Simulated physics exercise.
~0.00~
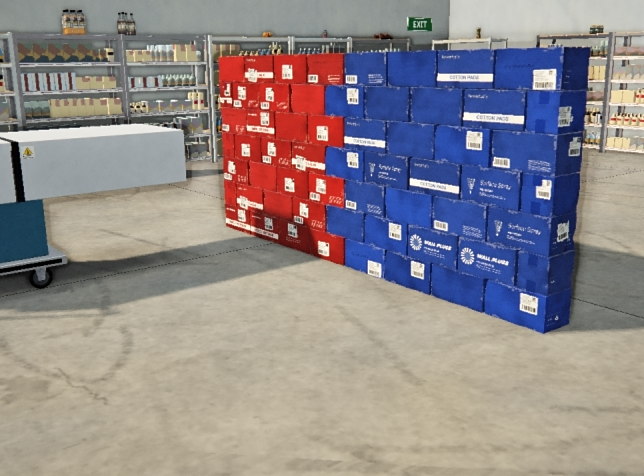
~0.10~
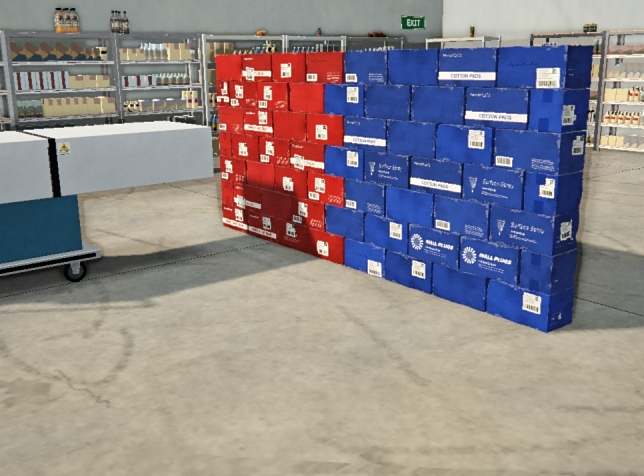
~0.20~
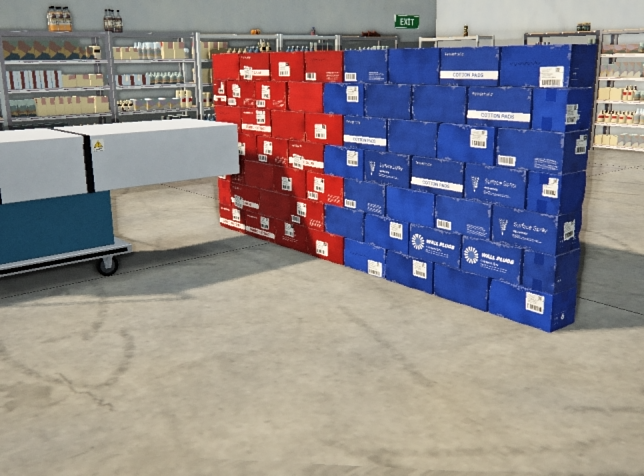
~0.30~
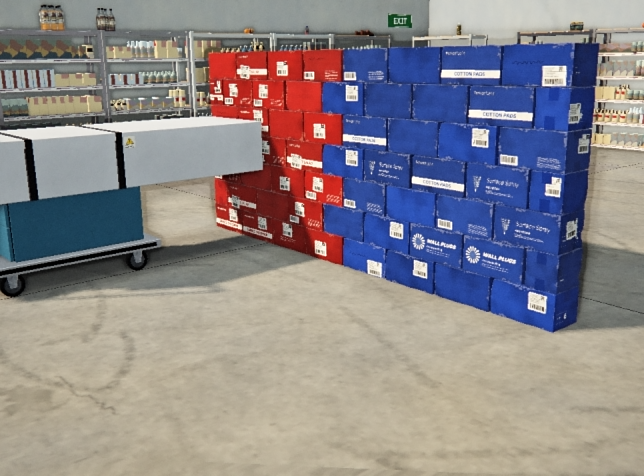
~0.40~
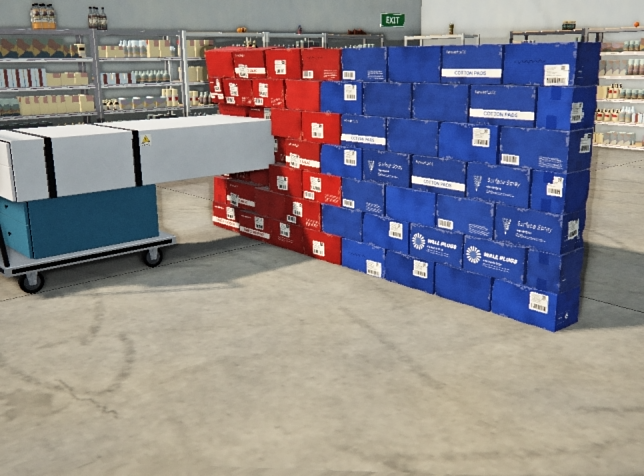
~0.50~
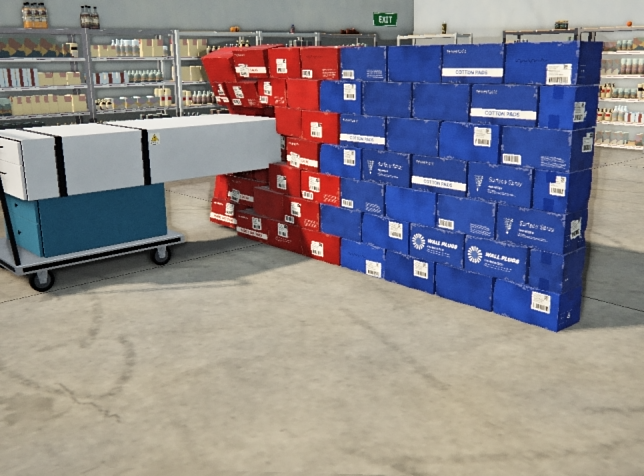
In this clip, a trolley carrying a long white load rolls in from the left toward a wall of red and blue boxes, and the load's front end pushes into the red section, shifting and tilting several boxes.
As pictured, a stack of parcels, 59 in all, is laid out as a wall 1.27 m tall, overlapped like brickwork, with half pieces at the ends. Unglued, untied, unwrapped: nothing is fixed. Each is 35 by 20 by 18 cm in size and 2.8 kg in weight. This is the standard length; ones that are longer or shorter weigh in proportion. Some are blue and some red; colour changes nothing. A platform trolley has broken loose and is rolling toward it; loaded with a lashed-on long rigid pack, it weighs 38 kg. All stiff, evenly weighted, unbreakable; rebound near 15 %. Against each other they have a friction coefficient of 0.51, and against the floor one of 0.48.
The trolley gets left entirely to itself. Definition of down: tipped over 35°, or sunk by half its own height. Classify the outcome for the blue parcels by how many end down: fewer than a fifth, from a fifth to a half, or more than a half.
It is fewer than a fifth.
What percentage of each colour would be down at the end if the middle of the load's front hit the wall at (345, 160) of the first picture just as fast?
That would leave red at 30 % and blue at 40 %.
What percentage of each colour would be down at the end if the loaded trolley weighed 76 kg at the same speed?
You'd get red 50 and blue 0 percent.
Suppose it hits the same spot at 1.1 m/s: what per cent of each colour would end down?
Red 0%, blue 0%.
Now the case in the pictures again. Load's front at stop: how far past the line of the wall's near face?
Roughly 85 centimetres past it.
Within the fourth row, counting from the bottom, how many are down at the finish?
I count 3 down there.
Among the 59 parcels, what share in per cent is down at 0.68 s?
10 per cent.
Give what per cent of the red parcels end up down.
By colour: Red 70 per cent.
After 0.68 s, load 30 cm past the wall's line, still rolling; none of the 31 blue parcels down (7 of 59 in all colours); top blue parcel unmoved; top red parcel leaning 38°.
After 0.98 s, load 47 cm past the wall's line, still rolling; none of the 31 blue parcels down (15 of 59 in all colours); top blue parcel unmoved; top red parcel on its side.
After 1.74 s, load 77 cm past the wall's line, still rolling; none of the 31 blue parcels down (19 of 59 in all colours); top blue parcel unmoved; top red parcel on its side.
At rest (3.7 s), load 87 cm past the wall's line, stopped; none of the 31 blue parcels down (19 of 59 in all colours); top blue parcel unmoved; top red parcel on its side. That is 0 per cent. As the last picture would show them, middles, top blue parcel near (426, 63), top red parcel near (313, 99).
